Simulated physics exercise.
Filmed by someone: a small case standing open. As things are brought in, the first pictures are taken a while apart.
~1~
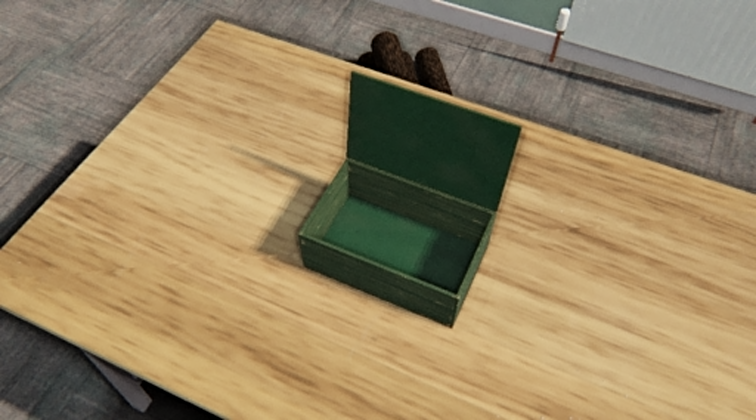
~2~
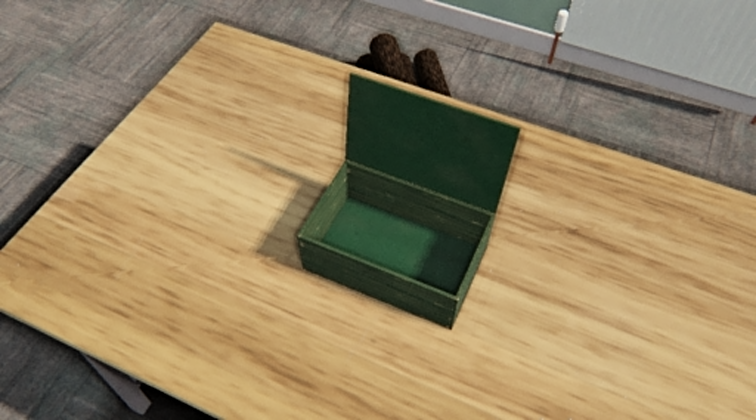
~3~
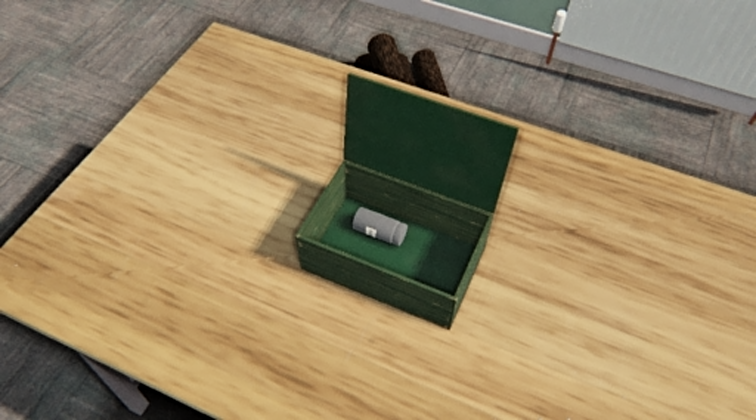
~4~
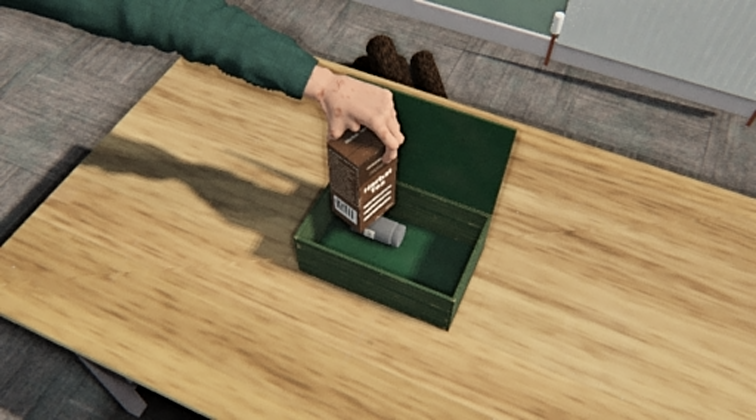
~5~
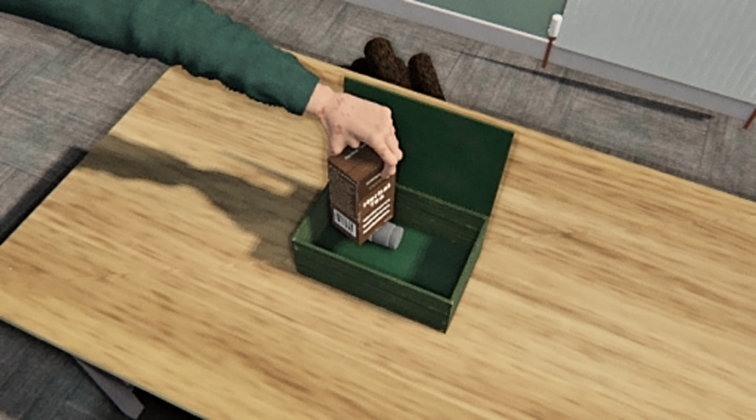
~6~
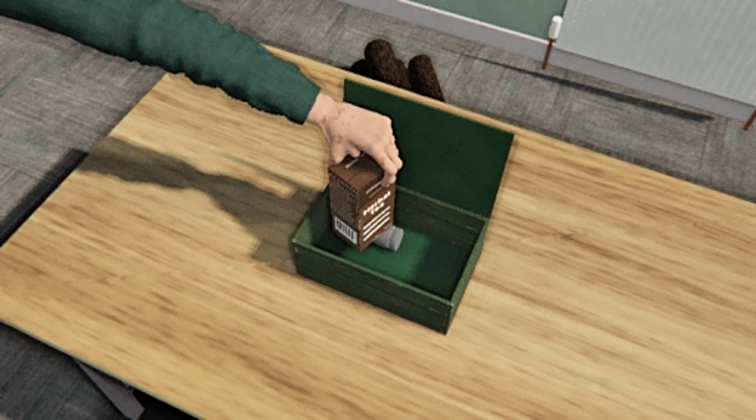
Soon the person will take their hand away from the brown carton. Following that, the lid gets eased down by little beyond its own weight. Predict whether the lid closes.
Prediction: The lid stays ajar.
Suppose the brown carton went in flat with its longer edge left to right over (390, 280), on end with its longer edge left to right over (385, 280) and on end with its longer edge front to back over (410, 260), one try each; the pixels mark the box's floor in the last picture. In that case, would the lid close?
In order, the lid fits down, then gets blocked, then gets blocked.
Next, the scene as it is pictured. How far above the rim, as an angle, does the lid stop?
Some 35°.
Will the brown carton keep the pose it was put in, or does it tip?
In the end, the brown carton winds up askew.
Then, 1.10 s past the last view, lid starting down; brown carton rocked 43° from its first pose near (344, 223); grey shaker displaced a little.
Then, 1.80 s past the last view, lid 43° above the rim; brown carton rocked 43° from its first pose near (344, 223); grey shaker displaced a little.
Finally, lid 33° above the rim; down or leaning hard in the box, brown carton; grey shaker still in place. Final places as the last picture's camera would see them, brown carton near (345, 224).
